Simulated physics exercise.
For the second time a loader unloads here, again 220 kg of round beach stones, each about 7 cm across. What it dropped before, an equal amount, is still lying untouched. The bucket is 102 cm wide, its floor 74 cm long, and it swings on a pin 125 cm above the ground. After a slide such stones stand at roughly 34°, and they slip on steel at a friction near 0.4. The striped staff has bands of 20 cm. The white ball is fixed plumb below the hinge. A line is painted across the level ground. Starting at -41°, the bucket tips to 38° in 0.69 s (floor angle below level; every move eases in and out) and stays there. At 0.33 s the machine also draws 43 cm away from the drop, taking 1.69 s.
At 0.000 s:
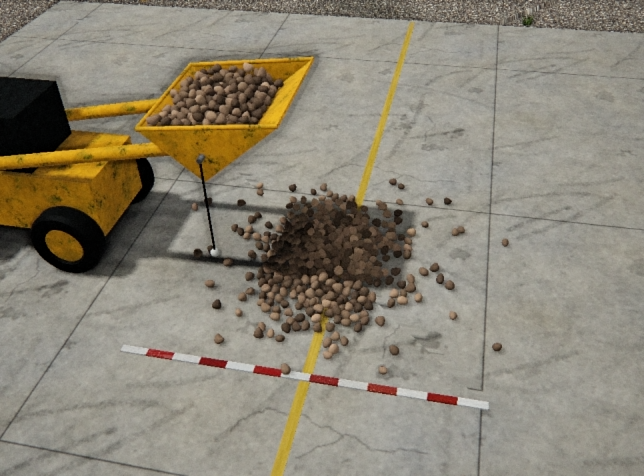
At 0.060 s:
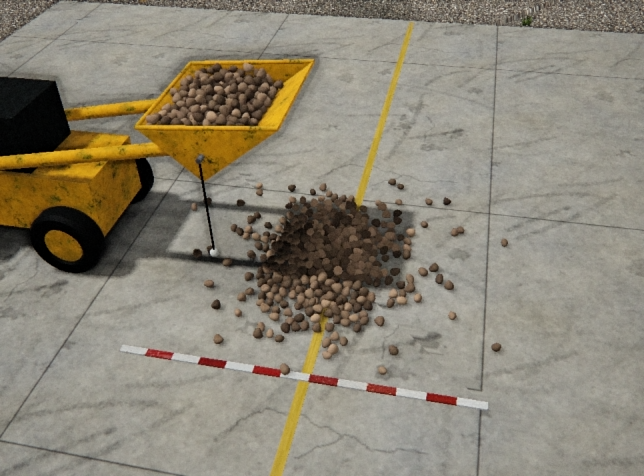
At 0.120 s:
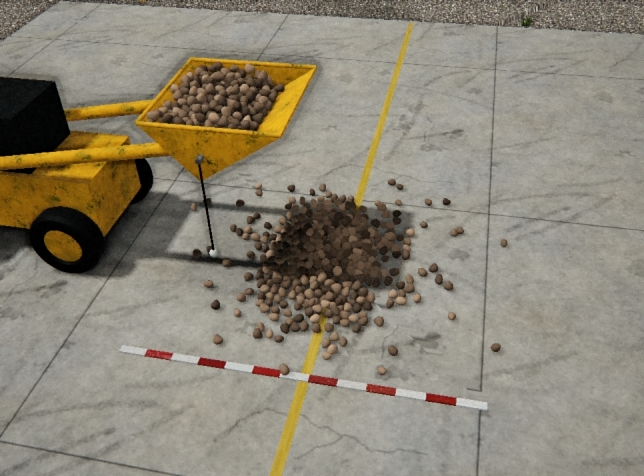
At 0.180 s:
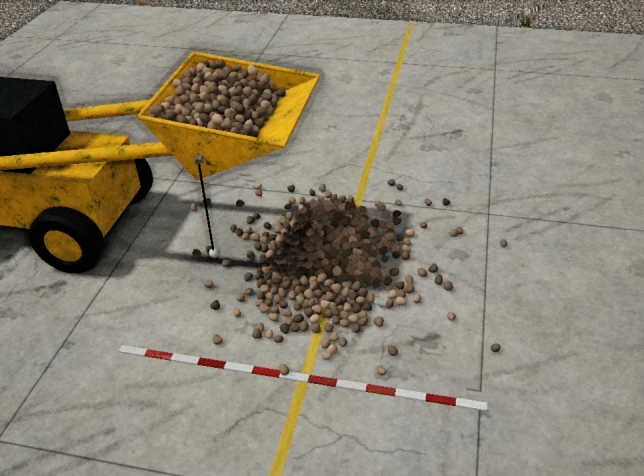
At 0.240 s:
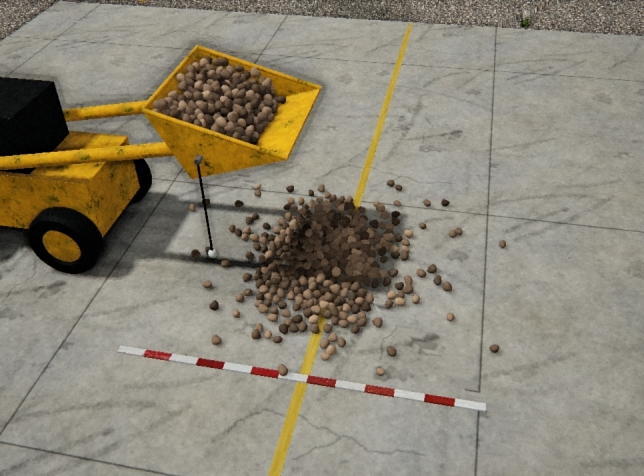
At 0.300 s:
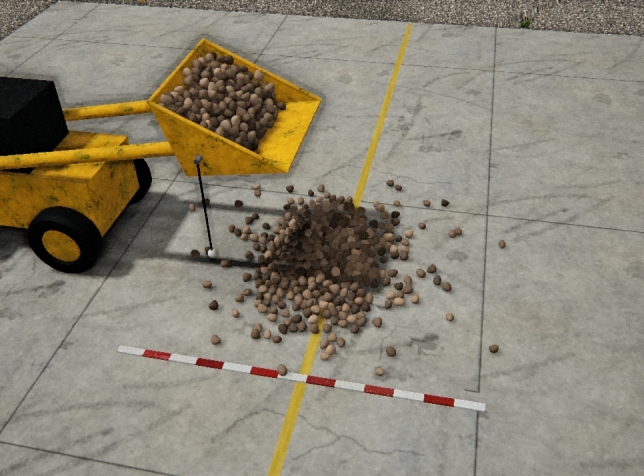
A yellow loader's stone-filled bucket tilts forward beside a pile of brown stones.
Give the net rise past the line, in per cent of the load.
Some 44 per cent is added.
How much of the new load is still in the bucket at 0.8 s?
Roughly 70 per cent is still inside.
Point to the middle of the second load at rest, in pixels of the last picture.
Near (326, 253).
After 0.5 s the floor is at 26°; in per cent of one load, 100 in the bucket, 63 short of the line, 37 past the line; the foremost stones are at (463, 295).
After 0.8 s the floor is at 38°; in per cent of one load, 72 in the bucket, 91 short of the line, 37 past the line; the foremost stones are at (463, 295).
After 2.5 s the floor is at 38°; in per cent of one load, 0 in the bucket, 119 short of the line, 81 past the line; the foremost stones are at (505, 323).
After 4.9 s the floor is at 38°; in per cent of one load, 0 in the bucket, 119 short of the line, 81 past the line; the foremost stones are at (505, 323). Net gain past the line, 44.
